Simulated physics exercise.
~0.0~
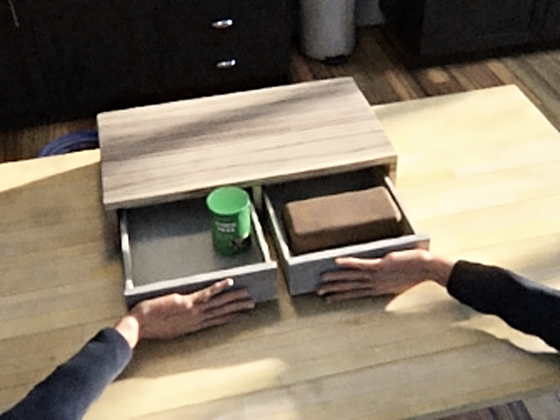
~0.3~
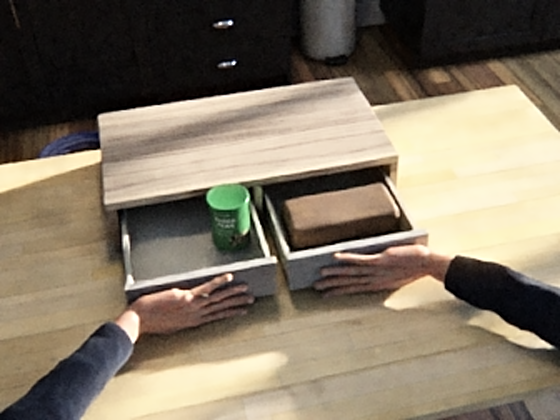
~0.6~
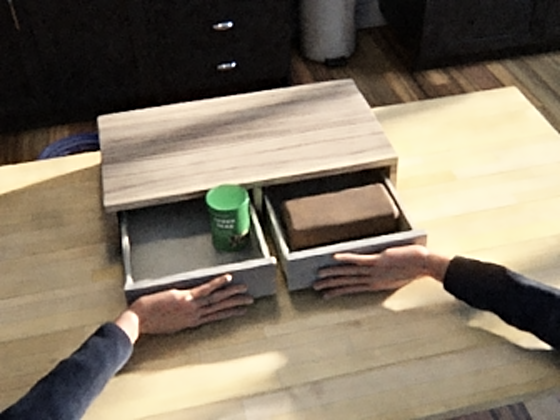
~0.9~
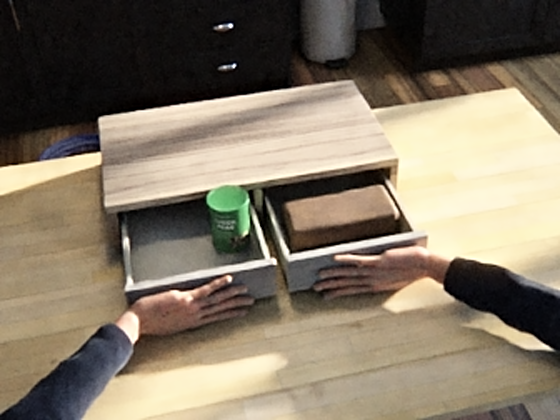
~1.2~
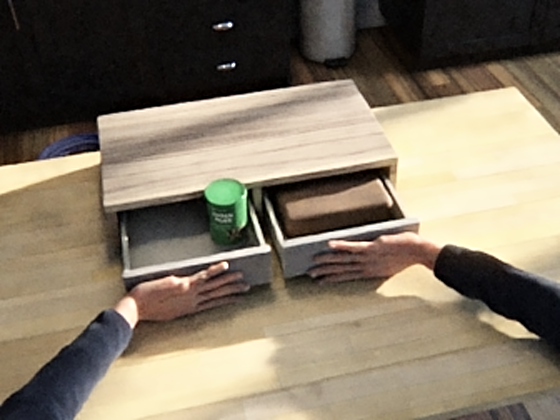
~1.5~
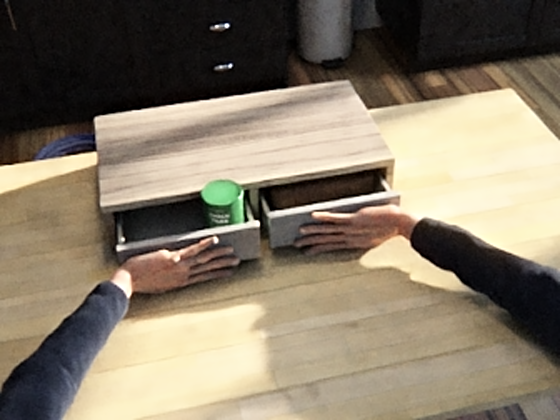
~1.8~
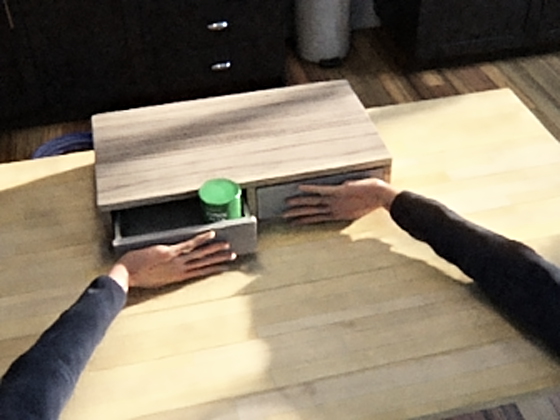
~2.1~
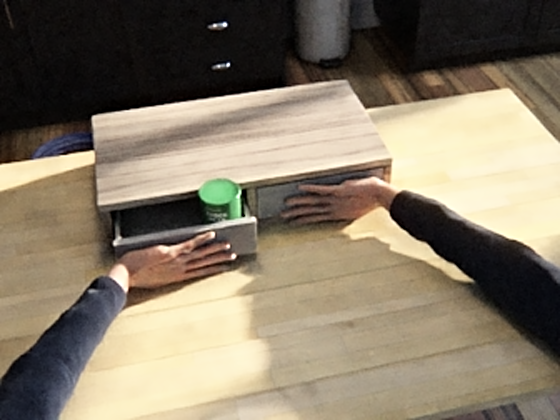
Two hands push both drawers; the right closes, the left stays ajar with a green pot.
